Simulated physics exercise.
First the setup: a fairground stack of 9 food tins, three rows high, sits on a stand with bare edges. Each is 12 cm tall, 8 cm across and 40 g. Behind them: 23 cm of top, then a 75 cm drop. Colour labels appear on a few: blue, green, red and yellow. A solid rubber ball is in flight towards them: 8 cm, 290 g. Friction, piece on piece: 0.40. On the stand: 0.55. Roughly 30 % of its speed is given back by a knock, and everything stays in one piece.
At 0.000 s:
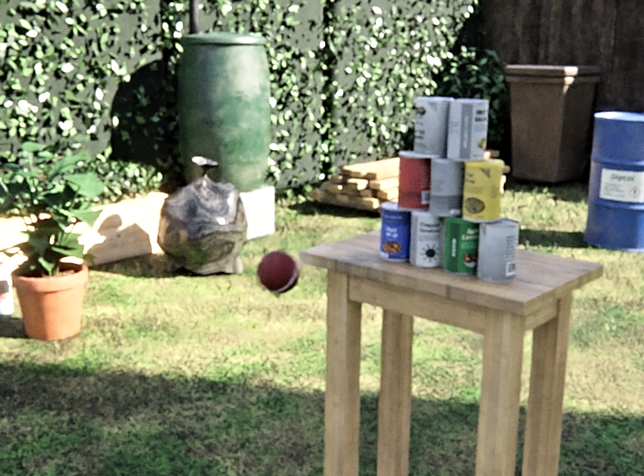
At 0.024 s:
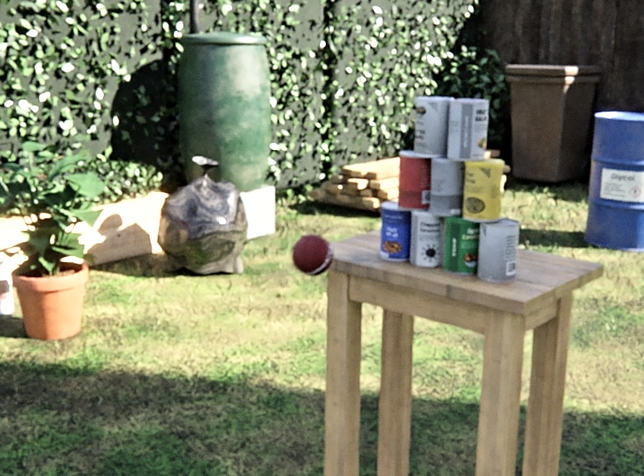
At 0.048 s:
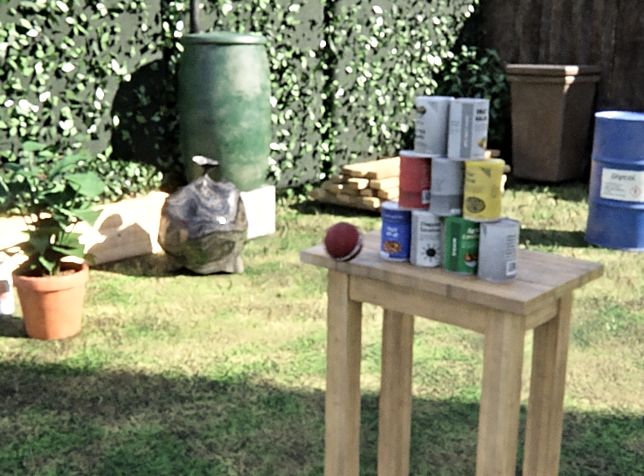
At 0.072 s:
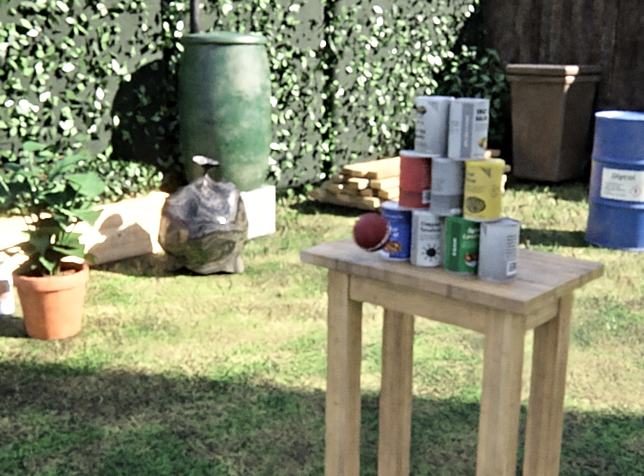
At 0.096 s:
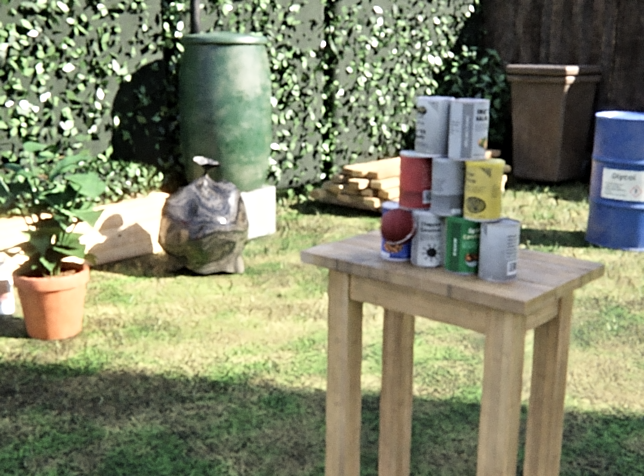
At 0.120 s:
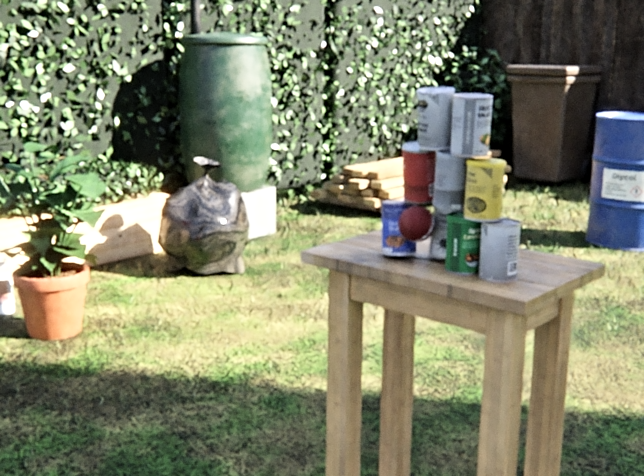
A red ball flies in from the left and hits the stacked tins, jolting several.
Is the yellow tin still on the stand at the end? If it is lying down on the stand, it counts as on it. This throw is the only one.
Yes.
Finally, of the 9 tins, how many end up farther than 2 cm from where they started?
6 have shifted.
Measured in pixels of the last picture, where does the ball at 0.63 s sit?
It sits close to pixel (597, 360).
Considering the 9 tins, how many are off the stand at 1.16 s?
Count at that time: 5.
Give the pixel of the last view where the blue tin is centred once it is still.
Its middle finishes near pixel (381, 341) of the last picture.
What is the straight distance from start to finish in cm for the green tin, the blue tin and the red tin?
I'd estimate green at 0 cm, blue at 155 cm and red at 120 cm.
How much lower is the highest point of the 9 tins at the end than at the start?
Some 12 cm lower.
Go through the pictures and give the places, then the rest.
In the first picture (places mark the middle of the side facing us), ball (279, 273) 40 cm from contact, 3.9 m/s; yellow tin (470, 192); blue tin (392, 234); red tin (409, 183); nothing disturbed.
The second picture shows ball (312, 255) 31 cm from contact, 3.8 m/s; yellow tin (470, 191).
The third picture shows ball (343, 242) 22 cm from contact, 3.8 m/s; yellow tin (470, 191).
The fourth picture shows ball (372, 232) 13 cm from contact, 3.8 m/s; yellow tin (470, 191).
The fifth picture shows ball (398, 227) 34 mm from contact, 3.8 m/s; yellow tin (471, 191).
The sixth picture shows ball (417, 224) after contact, 2.5 m/s; yellow tin (472, 191); red tin (416, 178) leaning 10°; 6 disturbed, none off the stand.
After 0.30 s, ball still moving; none of the 9 tins off the stand, 6 disturbed; yellow tin unmoved; red tin upside down.
After 0.63 s, ball still moving; 3 of the 9 tins off the stand; yellow tin unmoved; blue tin on its side.
After 1.16 s, ball still moving; 5 of the 9 tins off the stand; yellow tin unmoved; red tin on its side.
By the end (1.4 s), ball rolling away; 5 of the 9 tins off the stand; yellow tin unmoved; blue tin on its side; red tin on its side. As the last picture would show them, middles, yellow tin near (485, 190), blue tin near (381, 341).
